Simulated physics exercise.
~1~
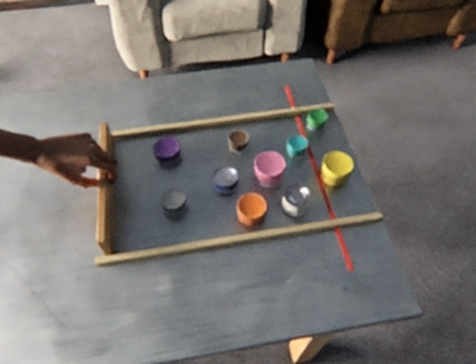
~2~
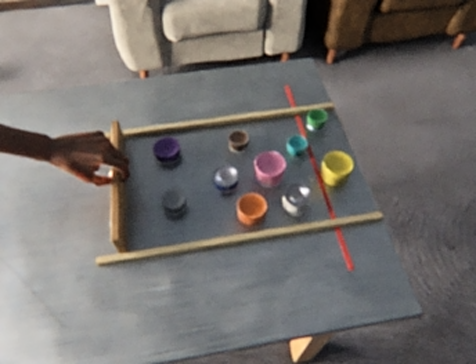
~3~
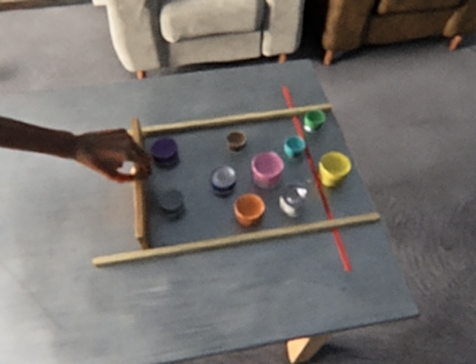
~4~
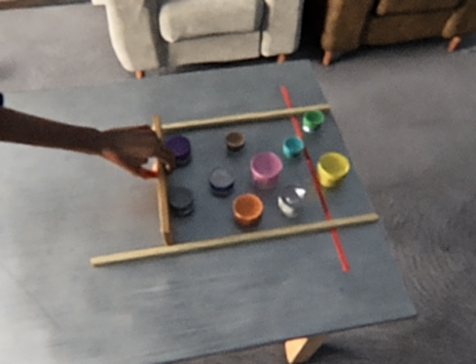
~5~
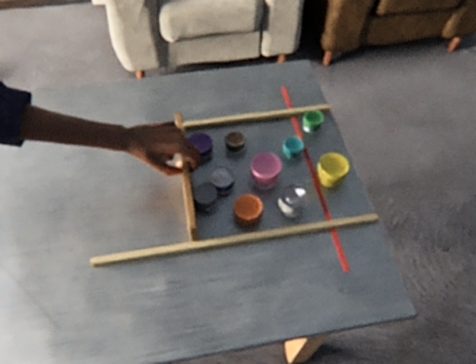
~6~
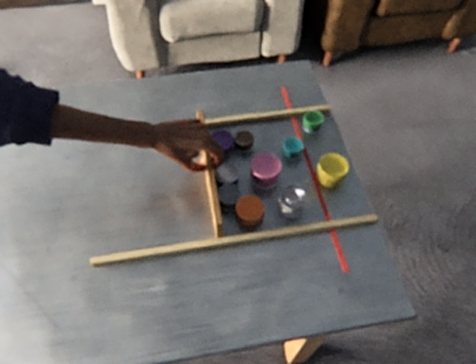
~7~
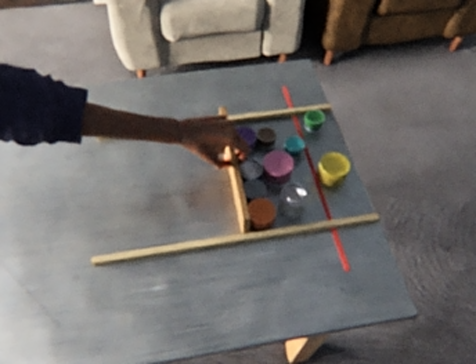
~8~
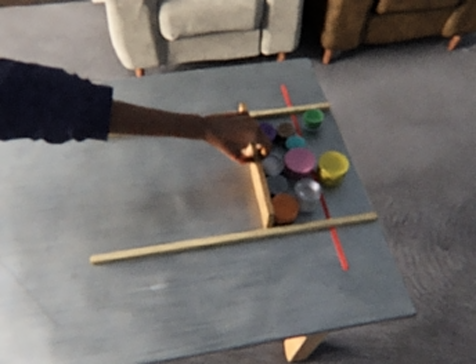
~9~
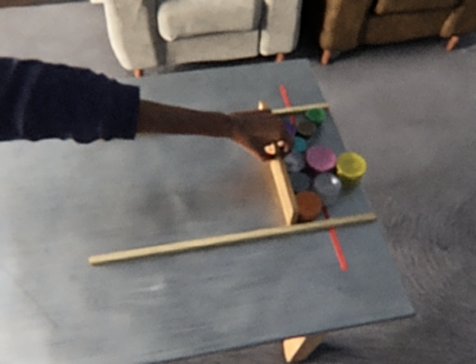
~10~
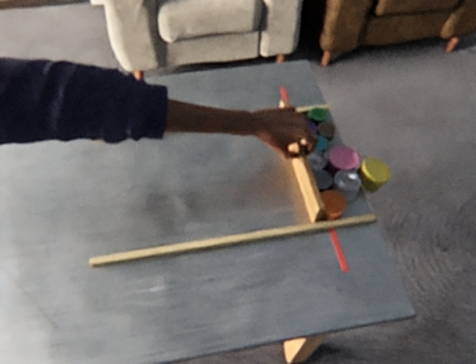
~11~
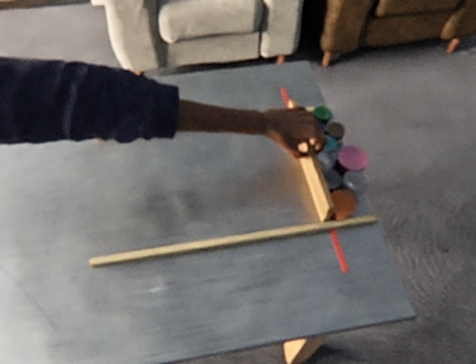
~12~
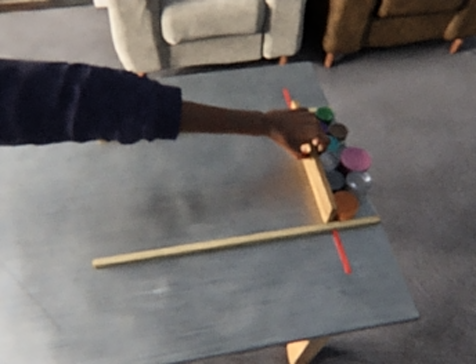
Hand sliding a wooden board rightward along a table, bunching colourful little pots together and pushing them past red tape, the yellow one dropping off the end.
